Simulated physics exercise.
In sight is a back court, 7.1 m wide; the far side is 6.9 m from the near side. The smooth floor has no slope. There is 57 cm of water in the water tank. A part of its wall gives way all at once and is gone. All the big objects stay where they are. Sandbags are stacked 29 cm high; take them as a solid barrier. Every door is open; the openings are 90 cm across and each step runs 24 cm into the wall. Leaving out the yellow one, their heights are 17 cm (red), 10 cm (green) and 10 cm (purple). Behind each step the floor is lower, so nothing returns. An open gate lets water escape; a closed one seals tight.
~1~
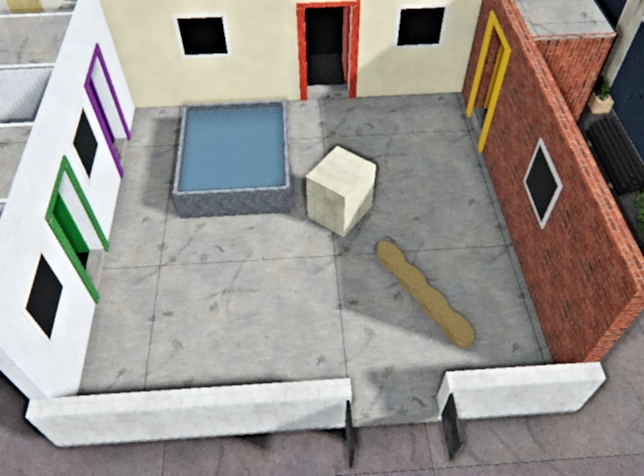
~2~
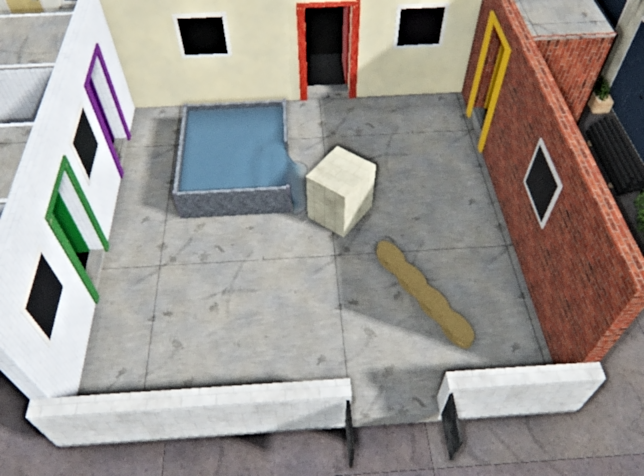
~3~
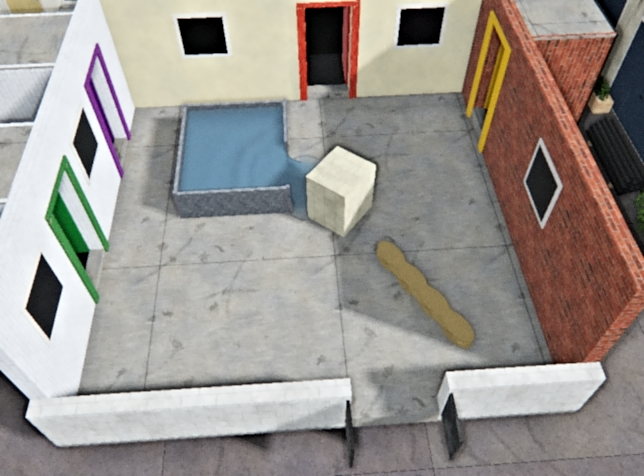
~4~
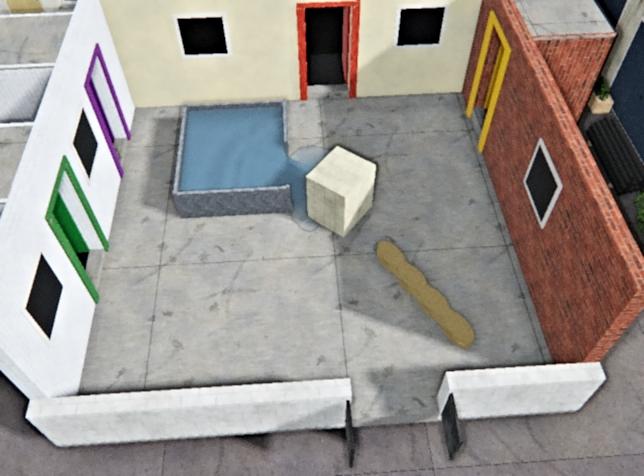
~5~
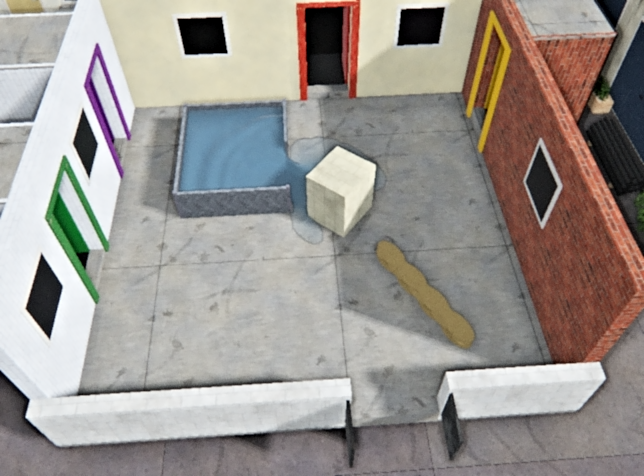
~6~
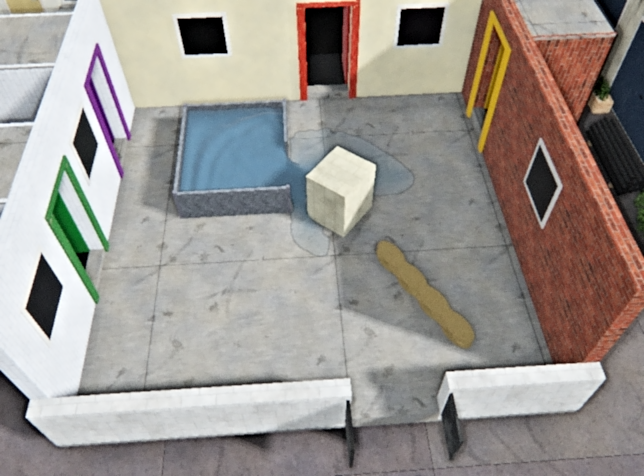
A walled back court with a grey floor is seen from high above its near side by a camera that stays still. A blue water tank stands at the back left beside a pale block, with a tan sandbag row nearer, a red door behind, purple and green doors left and a yellow one right. The tank's right wall gives way, and water pours out, spreading around both sides of the block.
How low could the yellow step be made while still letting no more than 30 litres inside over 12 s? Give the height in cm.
At least 14.5 cm or so.
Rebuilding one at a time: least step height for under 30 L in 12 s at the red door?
About 8.0 cm at red.
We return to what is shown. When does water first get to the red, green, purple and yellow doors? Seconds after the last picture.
Arrival: Red 1.5 s, green 5.5 s, purple 7.0 s, yellow 0.9 s.
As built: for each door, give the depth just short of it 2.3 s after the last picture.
Depths in cm: Red 12, green 0, purple 0, yellow 19.
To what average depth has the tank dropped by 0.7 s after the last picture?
About 41 cm.
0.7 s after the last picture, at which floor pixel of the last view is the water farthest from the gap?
Around (476, 144).
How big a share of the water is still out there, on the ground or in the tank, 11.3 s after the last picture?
Roughly 96 in a hundred.
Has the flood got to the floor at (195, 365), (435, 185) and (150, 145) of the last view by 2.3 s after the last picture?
In that order: Under water, under water, not reached.
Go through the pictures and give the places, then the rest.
In the first picture, still water, 57 cm deep, in the water tank at (234, 147); the yellow door at (485, 92) is dry.
In the second picture, the front is at (303, 186), 0.3 m from the gap at (286, 179); 0.3 m2 of floor is wet, 57 cm left at the back.
In the third picture, the gap is at (287, 181), the front 0.8 m out at a hidden place; the back of the water tank holds 57 cm.
In the fourth picture, water pours out at (287, 182) and has run 1.3 m, to a hidden place; about 10 cm deep outside, 57 cm at the back.
In the fifth picture, water pours out at (287, 181) and has run 1.8 m, to (381, 182); about 7 cm deep outside, 56 cm at the back.
In the sixth picture, water pours out at (287, 181) and has run 2.3 m, to (409, 180); about 5 cm deep outside, 52 cm at the back; 1.9 m in a straight line remain to the yellow door at (485, 92).
Then, 0.7 s after the last picture water covers 20 % of the floor, deepest (49 cm) near (311, 207); it has not reached the yellow door.
Then, 2.3 s after the last picture water covers 45 % of the floor, deepest (29 cm) near (454, 104); 19 cm at the yellow door, 0 litres in over its 26 cm step.
Then, 11.3 s after the last picture water covers 95 % of the floor, deepest (10 cm) near (521, 391); 6 cm at the yellow door, 0 litres in over its 26 cm step.
At the yellow door as built, the water peaked near 21 cm, 2.7 s after the last picture.
Run again over the same 12 s with other heights there, 45 litres in over 13 cm, 9 litres over 17.5 cm. The limit of 30 litres is kept from about 14.5 cm up.
